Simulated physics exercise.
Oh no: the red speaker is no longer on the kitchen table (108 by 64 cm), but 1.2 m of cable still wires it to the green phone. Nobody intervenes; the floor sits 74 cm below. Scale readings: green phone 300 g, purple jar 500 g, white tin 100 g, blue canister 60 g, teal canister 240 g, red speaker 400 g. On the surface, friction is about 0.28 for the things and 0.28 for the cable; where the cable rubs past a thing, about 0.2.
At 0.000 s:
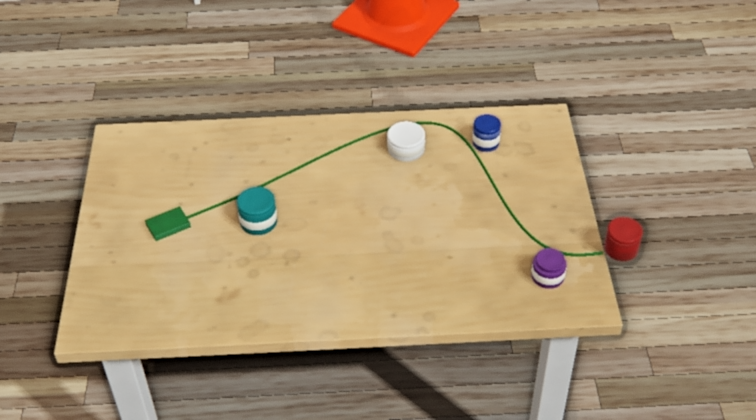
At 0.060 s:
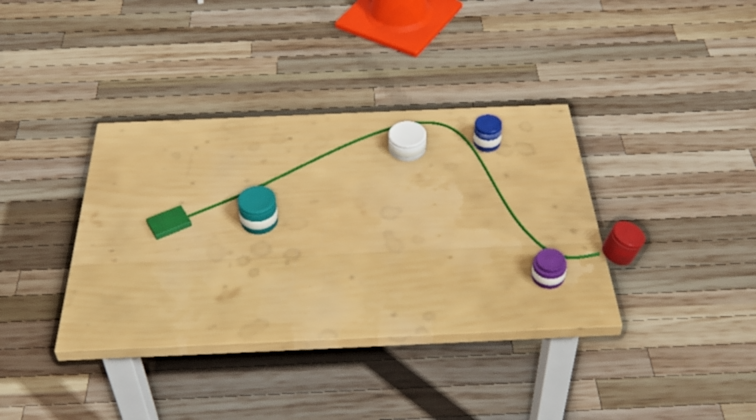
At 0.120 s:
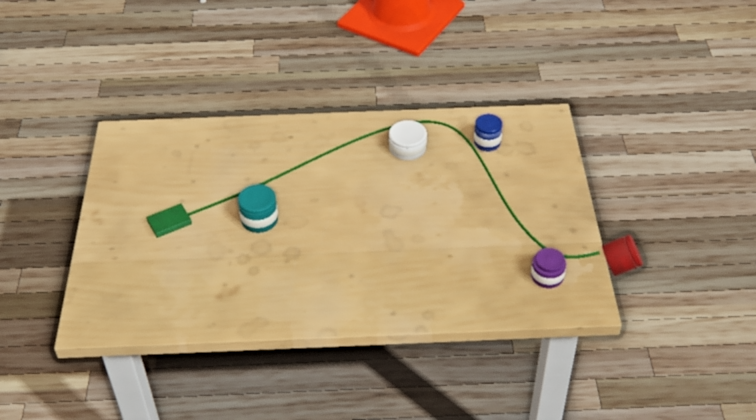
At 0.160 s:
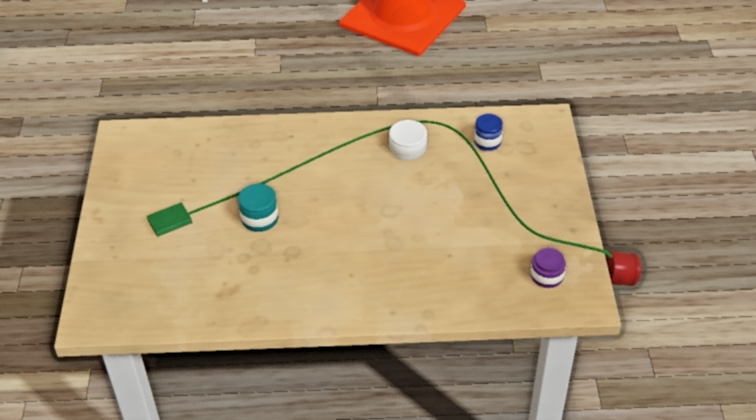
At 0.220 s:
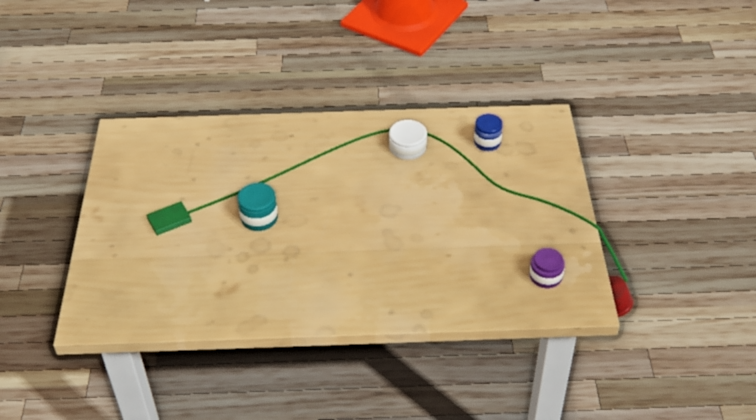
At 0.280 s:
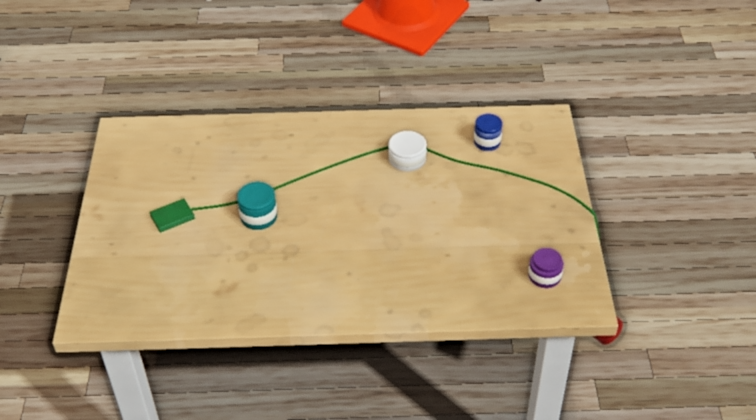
On a wooden table, a green cable shifts as a red cylinder drops beyond the right edge.
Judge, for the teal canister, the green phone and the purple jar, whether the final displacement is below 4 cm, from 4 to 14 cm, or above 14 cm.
In order: Teal canister: Medium move; green phone: Big move; purple jar: Slight move or none.
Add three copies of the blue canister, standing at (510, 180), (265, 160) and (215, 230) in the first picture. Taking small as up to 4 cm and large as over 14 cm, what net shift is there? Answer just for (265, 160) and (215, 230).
The first ends up with a short displacement, the second with a short displacement.
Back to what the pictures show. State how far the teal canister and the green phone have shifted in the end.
Roughly: Teal canister 10 cm, green phone 60 cm.
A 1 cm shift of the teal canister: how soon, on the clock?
The teal canister gets there at 0.46 seconds.
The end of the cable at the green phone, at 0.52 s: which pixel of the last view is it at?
(280, 203) or thereabouts.
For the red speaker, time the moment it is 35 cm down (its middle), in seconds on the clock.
Around 0.34 seconds on the clock.
At 0.5 s, the cable's tail end at (280, 203); green phone 20 cm off its start, teal canister 5 cm off its start, white tin 47 cm off its start.
At 0.7 s, the cable's tail end at (385, 177); green phone 43 cm off its start, teal canister 10 cm off its start, white tin over the edge.
At 1.0 s, the cable's tail end at (443, 161); green phone 56 cm off its start at (426, 164), teal canister 10 cm off its start at (295, 212), white tin over the edge.
At 1.2 s, the cable's tail end at (454, 160); green phone 59 cm off its start, teal canister 10 cm off its start, white tin over the edge.
At 2.4 s, the cable's tail end at (454, 160); green phone 59 cm off its start at (438, 162), teal canister 10 cm off its start at (295, 212), purple jar 0 cm off its start at (547, 258), white tin over the edge.
